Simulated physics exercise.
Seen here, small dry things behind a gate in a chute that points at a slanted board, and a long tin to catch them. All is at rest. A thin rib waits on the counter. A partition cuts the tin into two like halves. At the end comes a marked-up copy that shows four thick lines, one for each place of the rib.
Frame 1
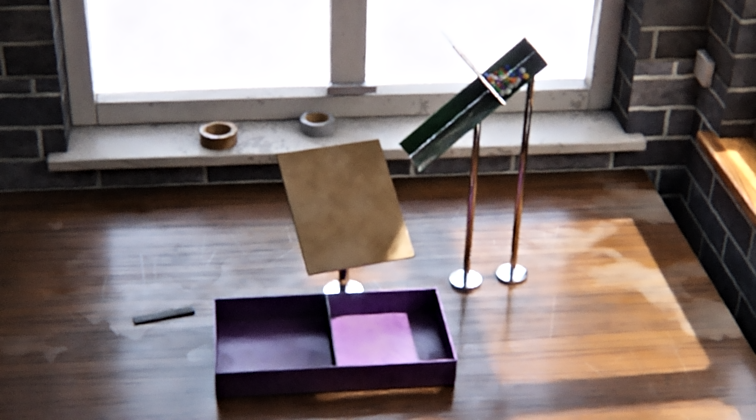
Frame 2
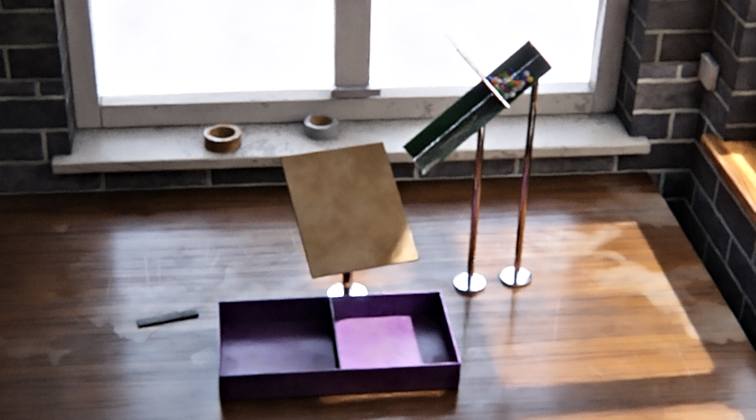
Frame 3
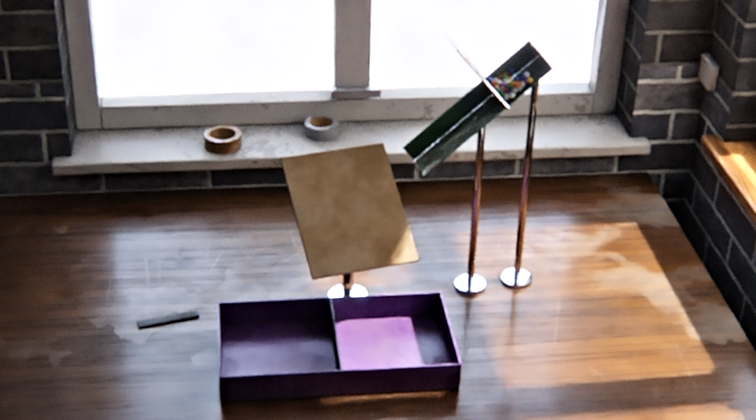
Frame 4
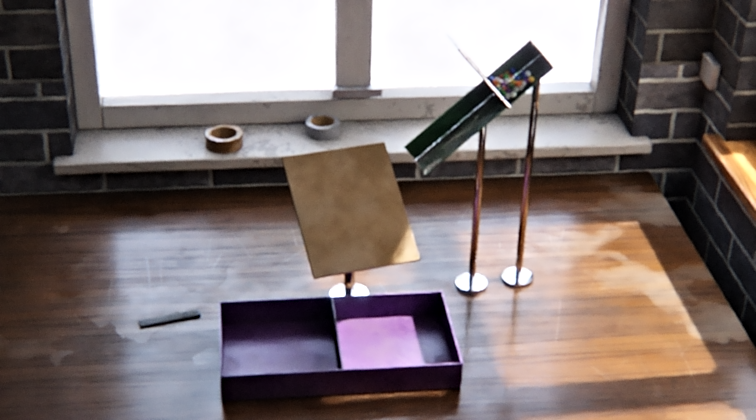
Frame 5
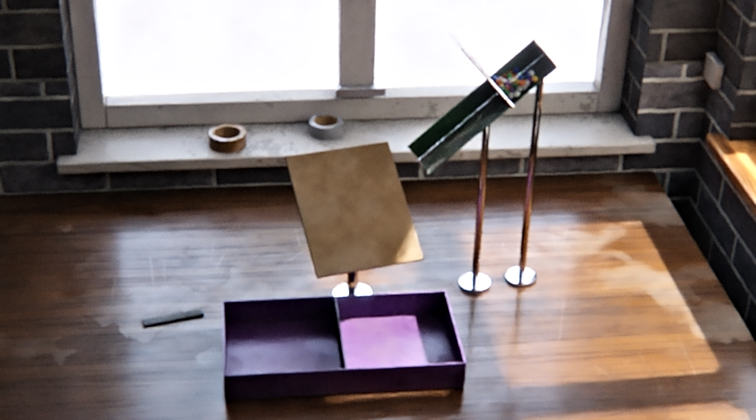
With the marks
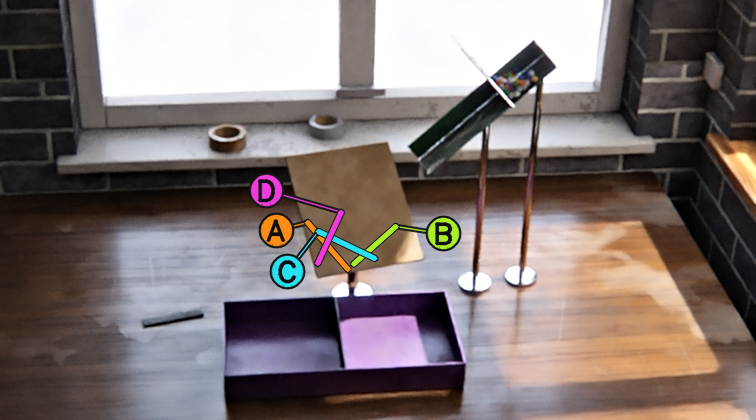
A divided purple tin sits at the front of a brown wooden counter, seen from slightly above, with a bright window and dark brick walls behind. Behind it a tan board leans on a stand, a dark green chute holding small beads slants down leftward on two thin posts, a dark strip lies at left, and two tape rolls rest on the sill. Nothing in the scene moves; only the view shifts very slightly.
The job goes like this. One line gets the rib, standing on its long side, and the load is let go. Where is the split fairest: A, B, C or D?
I would pick line D.
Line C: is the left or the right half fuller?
The right half.
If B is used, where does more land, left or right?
More lands on the left.
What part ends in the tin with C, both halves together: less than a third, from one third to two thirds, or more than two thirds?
Line C gives more than two thirds.
On the marked copy, line A from (307, 222) to (347, 269); line B from (395, 226) to (353, 264); line C from (318, 231) to (374, 258); line D from (341, 212) to (317, 263).
With A, of what is caught, about a tenth in the left half, the larger part in the right.
With B, of what is caught, almost all in the left half, just a few in the right.
With C, of what is caught, about a tenth in the left half, the larger part in the right.
With D, of what is caught, roughly two thirds in the left half, roughly a third in the right.
